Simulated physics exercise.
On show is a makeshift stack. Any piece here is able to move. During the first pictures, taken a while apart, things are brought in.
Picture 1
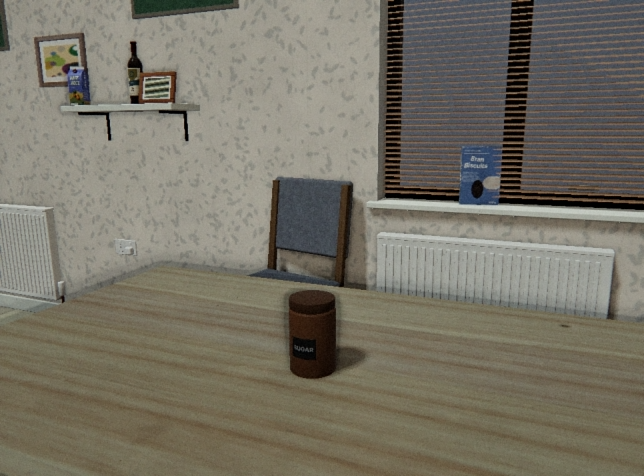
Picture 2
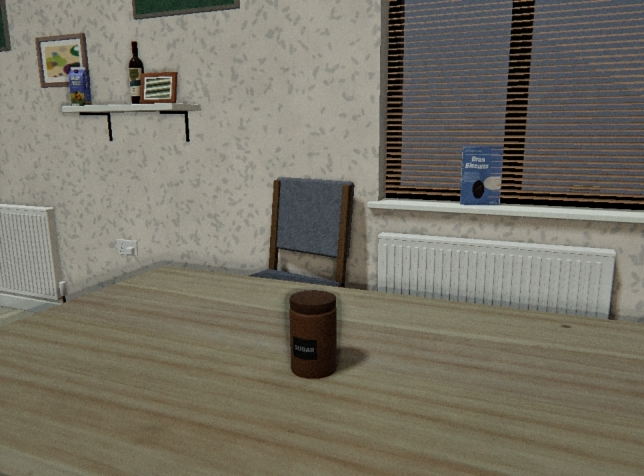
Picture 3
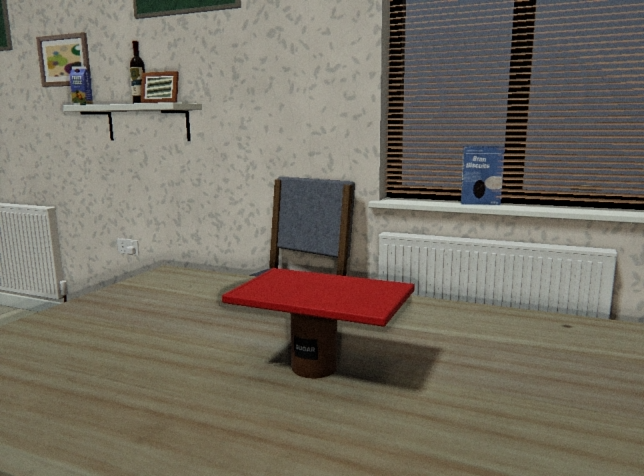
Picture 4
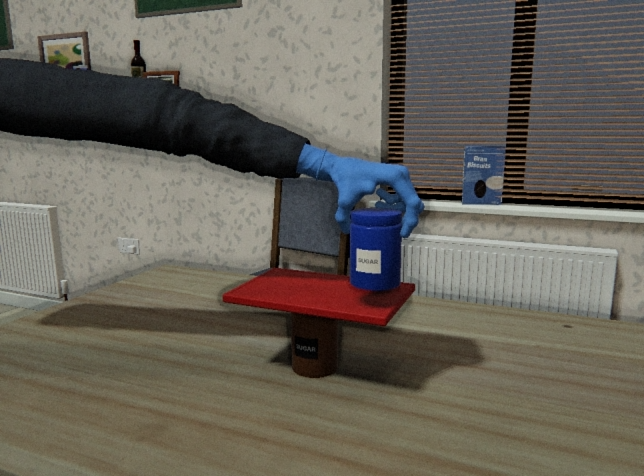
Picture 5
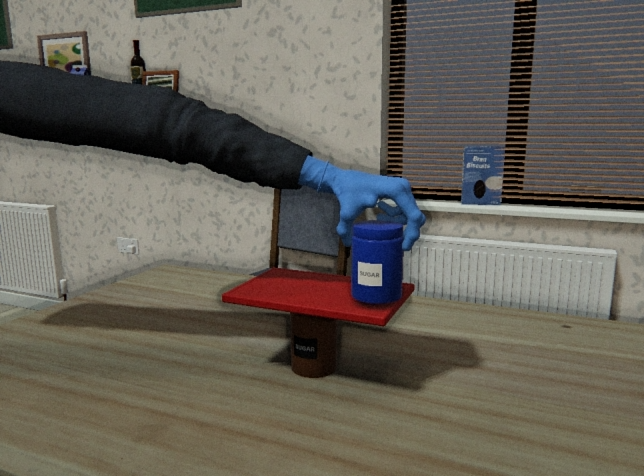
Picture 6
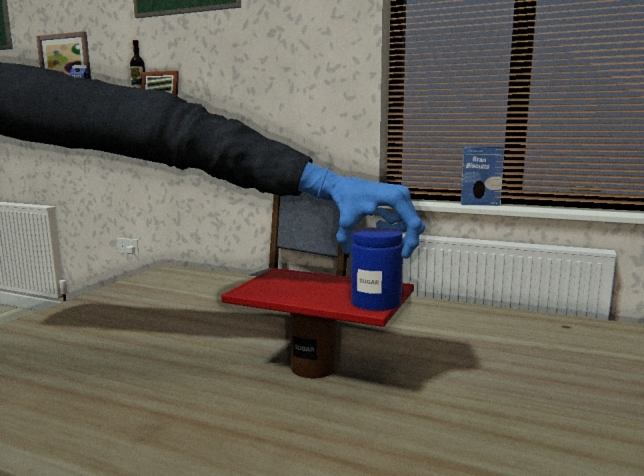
A blue-gloved hand on a dark-sleeved arm reaches in from the left over a wooden table, seen by a still camera in a room with a grey chair, radiators and window blinds. A brown labelled jar stands alone at first, then a flat red lid lies across its top. The hand lowers a blue jar onto the lid's right side, its fingers staying close above.
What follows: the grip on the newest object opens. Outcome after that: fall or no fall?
My guess is it moves out of place.
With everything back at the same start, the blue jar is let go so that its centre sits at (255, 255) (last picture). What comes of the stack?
Outcome: Collapse.
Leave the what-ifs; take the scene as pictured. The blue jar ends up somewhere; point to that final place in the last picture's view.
Look around (422, 381) in the final frame.
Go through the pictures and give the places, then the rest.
In the first picture, the last thing is not in view yet.
In the second picture, the last thing is not in view yet.
In the third picture, the last thing is not in view yet; red lid (321, 293).
The fourth picture shows still above its spot; blue jar (376, 248); red lid (321, 293).
The fifth picture shows still above its spot; blue jar (377, 260); red lid (321, 293).
The sixth picture shows in place under the hand; blue jar (377, 268); red lid (320, 293).
Then, 0.30 s past the last view, blue jar now fallen; red lid rocked 39° from its first pose.
Then, 0.50 s past the last view, red lid on its side.
Then, 0.80 s past the last view, red lid upside down.
Finally, fallen, blue jar and red lid; brown jar still in place. Final places as the last picture's camera would see them, blue jar near (422, 381). The stack gives way.
